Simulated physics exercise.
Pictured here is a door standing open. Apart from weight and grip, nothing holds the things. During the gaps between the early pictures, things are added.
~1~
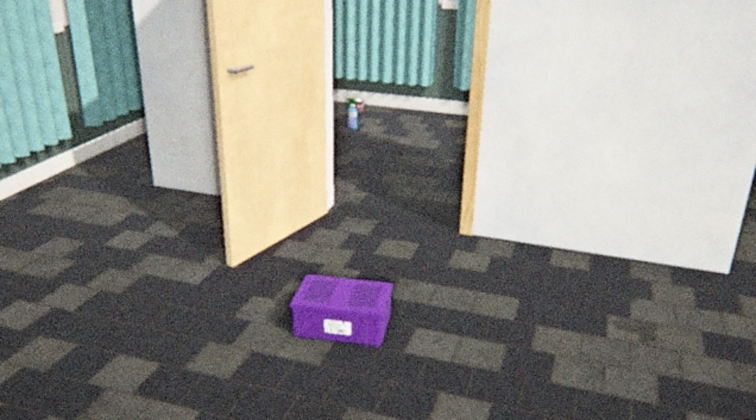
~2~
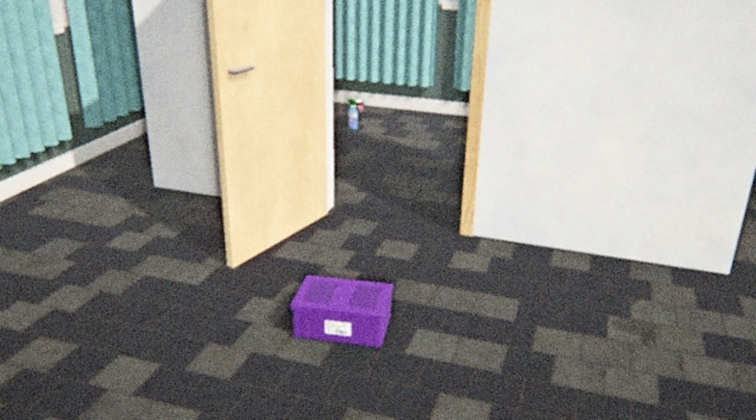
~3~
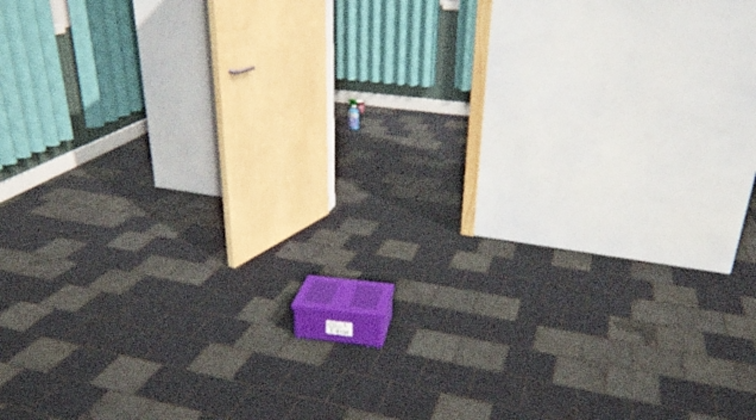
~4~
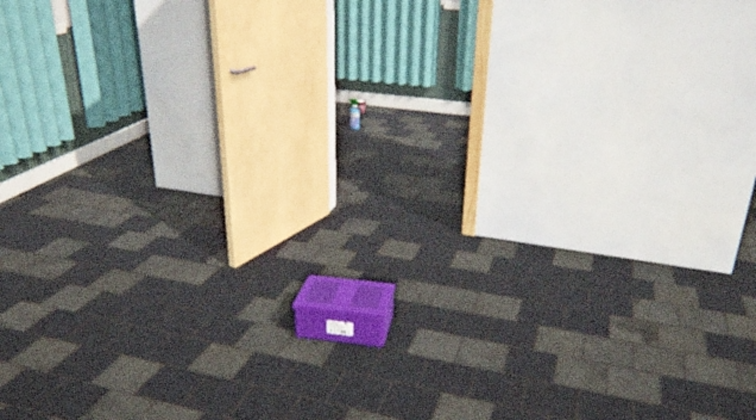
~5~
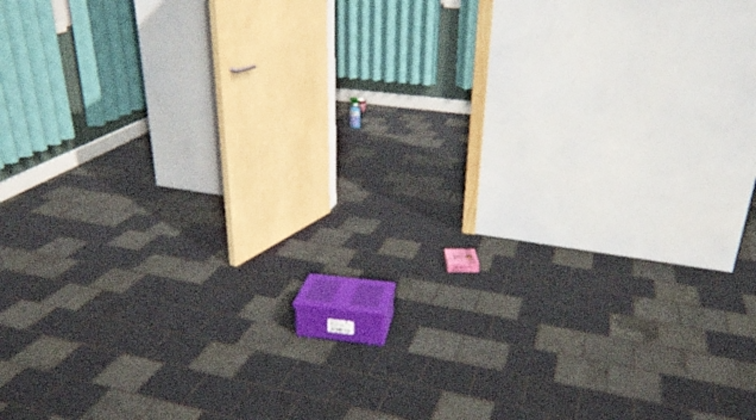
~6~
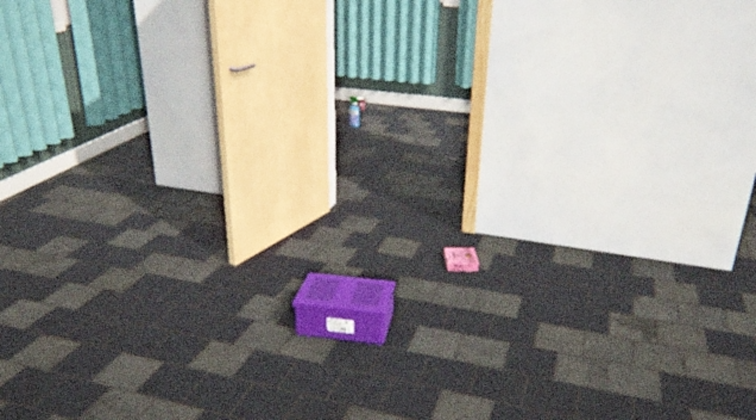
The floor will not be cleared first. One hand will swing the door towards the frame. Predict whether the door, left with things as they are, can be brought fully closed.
Yep, watching it, the door travels the full way over.
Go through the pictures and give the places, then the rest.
Door wide open and still; purple tote (343, 310), in the first picture.
Door wide open and still; purple tote (343, 311), in the second picture.
Door wide open and still; purple tote (344, 311), in the third picture.
Door wide open and still; purple tote (345, 311), in the fourth picture.
Door wide open and still; purple tote (346, 310), in the fifth picture.
Door wide open and still; pink packet (461, 259); purple tote (345, 308), in the sixth picture.
Then, 0.70 s past the last view, door 88° open.
Then, 1.20 s past the last view, door 62° open.
Then, 1.70 s past the last view, door 34° open.
Then, 2.10 s past the last view, door 10° open.
Finally, door 0° open; both still in place. Final places as the last picture's camera would see them, pink packet near (461, 259).
